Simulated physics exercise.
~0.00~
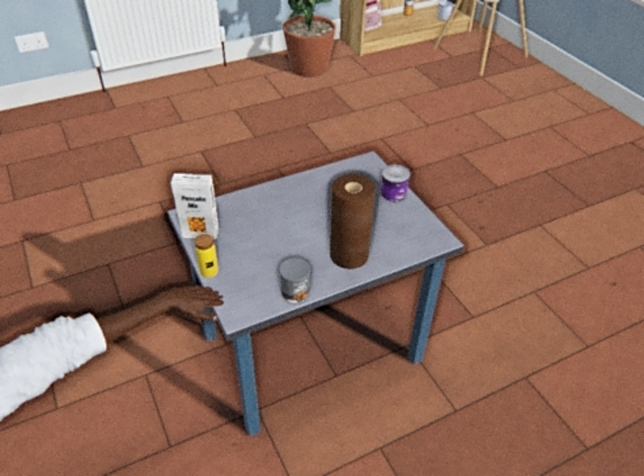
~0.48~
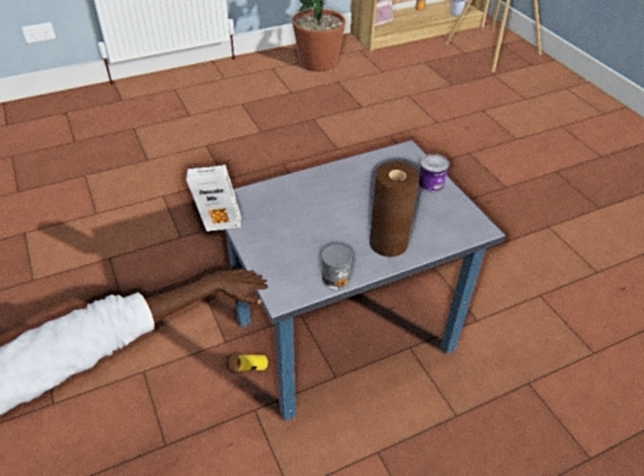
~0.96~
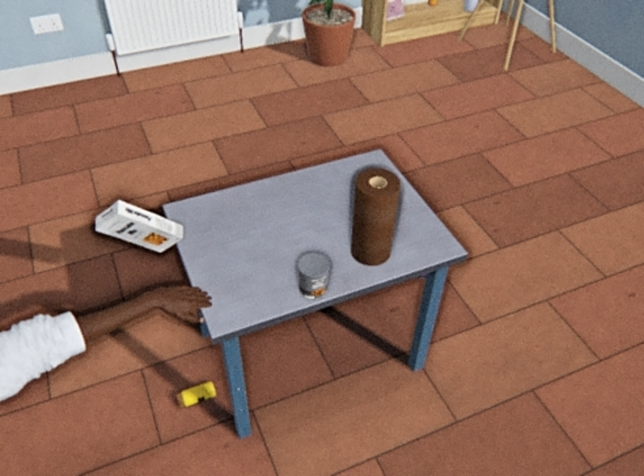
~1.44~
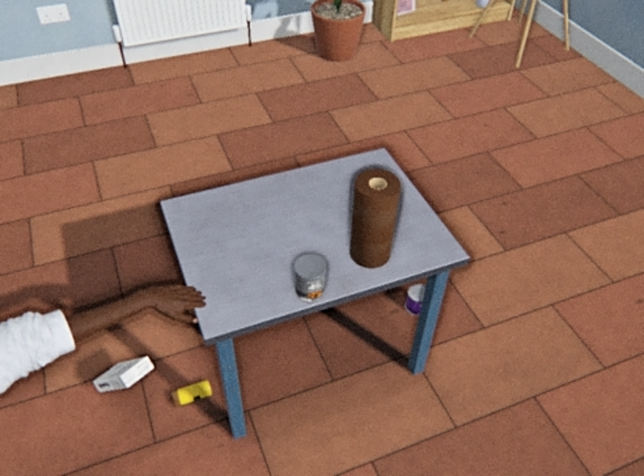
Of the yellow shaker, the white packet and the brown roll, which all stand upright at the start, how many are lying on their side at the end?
Two of them are lying on their side at the end, the yellow shaker and the white packet, both down on the floor. The brown roll is still standing on the table.
In a room with a tiled floor, an arm in a fluffy white sleeve reached toward a small table as a yellow shaker dropped off, followed by a white packet and a purple tin, leaving the brown roll and grey tin standing on top.
